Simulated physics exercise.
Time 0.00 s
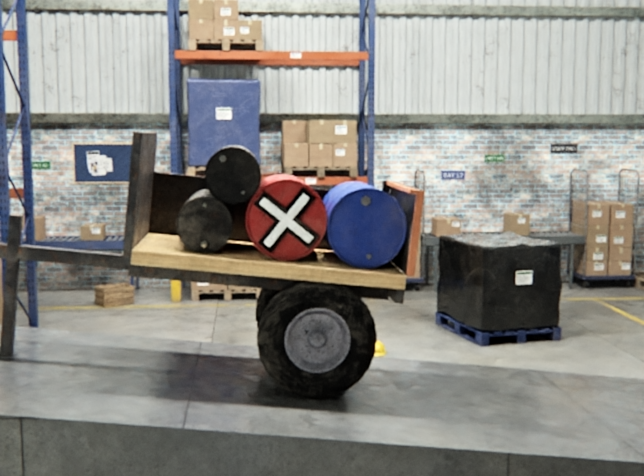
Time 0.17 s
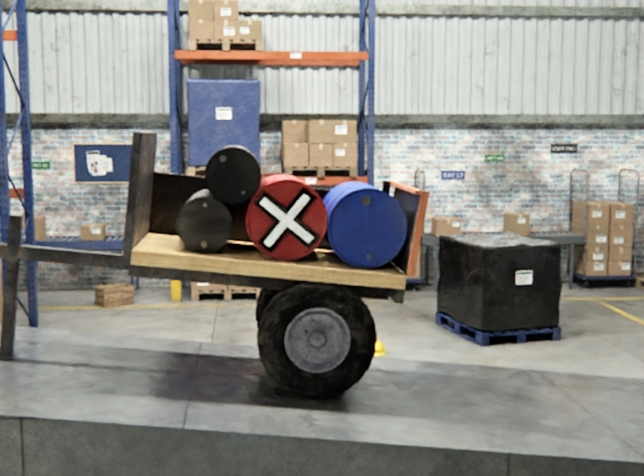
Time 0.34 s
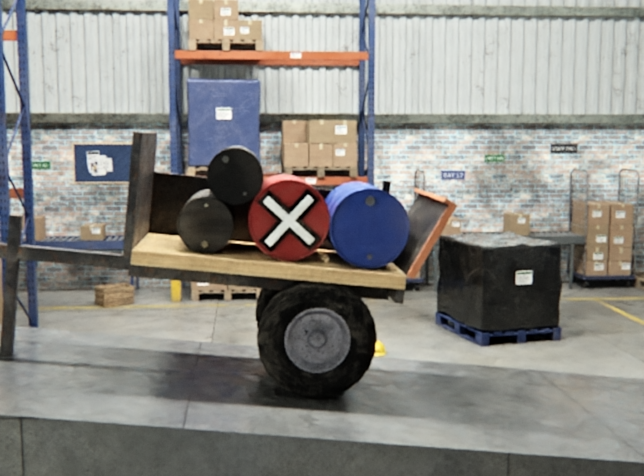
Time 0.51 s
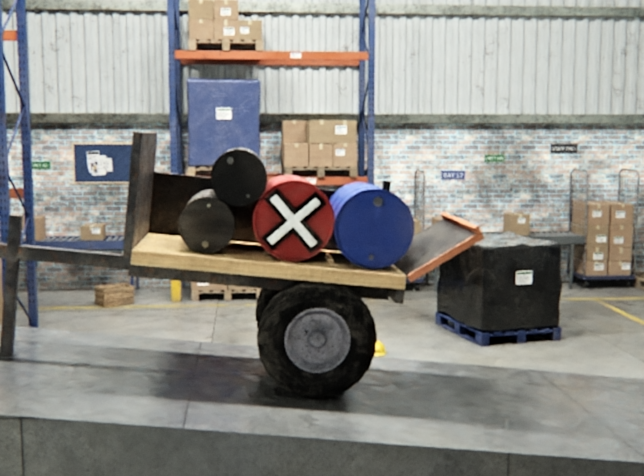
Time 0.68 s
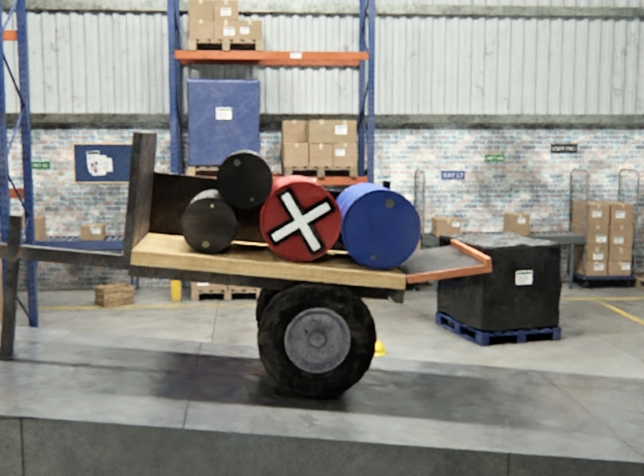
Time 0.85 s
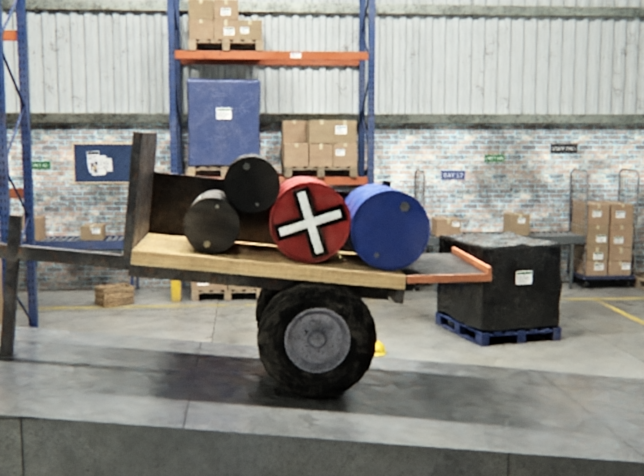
A trailer carrying two black drums, a red one and a blue one stood on a slope as its tailgate swung down to the right, and the drums began shifting slowly rightward along the bed.
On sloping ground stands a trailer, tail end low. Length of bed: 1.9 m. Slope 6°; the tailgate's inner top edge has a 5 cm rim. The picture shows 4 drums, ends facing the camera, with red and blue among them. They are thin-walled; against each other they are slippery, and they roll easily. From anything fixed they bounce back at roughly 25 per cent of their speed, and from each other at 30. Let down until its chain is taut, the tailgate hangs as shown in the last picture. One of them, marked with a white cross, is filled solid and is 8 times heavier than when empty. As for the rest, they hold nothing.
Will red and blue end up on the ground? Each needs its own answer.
The red drum remains aboard, the blue rolls out.
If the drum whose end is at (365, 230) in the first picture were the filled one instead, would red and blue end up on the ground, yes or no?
In that case red no, blue no.
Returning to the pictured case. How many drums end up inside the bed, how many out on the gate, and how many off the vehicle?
Counts in the order asked: 2, 1, 1.
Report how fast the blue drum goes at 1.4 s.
Its speed is roughly 0.7 m/s.
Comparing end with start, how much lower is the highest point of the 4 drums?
Some 30 centimetres.
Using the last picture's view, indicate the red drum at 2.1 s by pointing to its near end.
Near (426, 232).
Then, 1.4 s in, red is on the bed, 40 cm short of the hinge, rolling right; blue is on the gate, 20 cm past the hinge, rolling right; 0 of 4 are out.
Then, 2.1 s in, red is on the gate, 15 cm past the hinge, rolling right; blue is dropping off the gate; 1 of 4 is out.
In the end (3.9 s), red is on the gate, 20 cm past the hinge; blue is out on the ground; 1 of 4 is out.
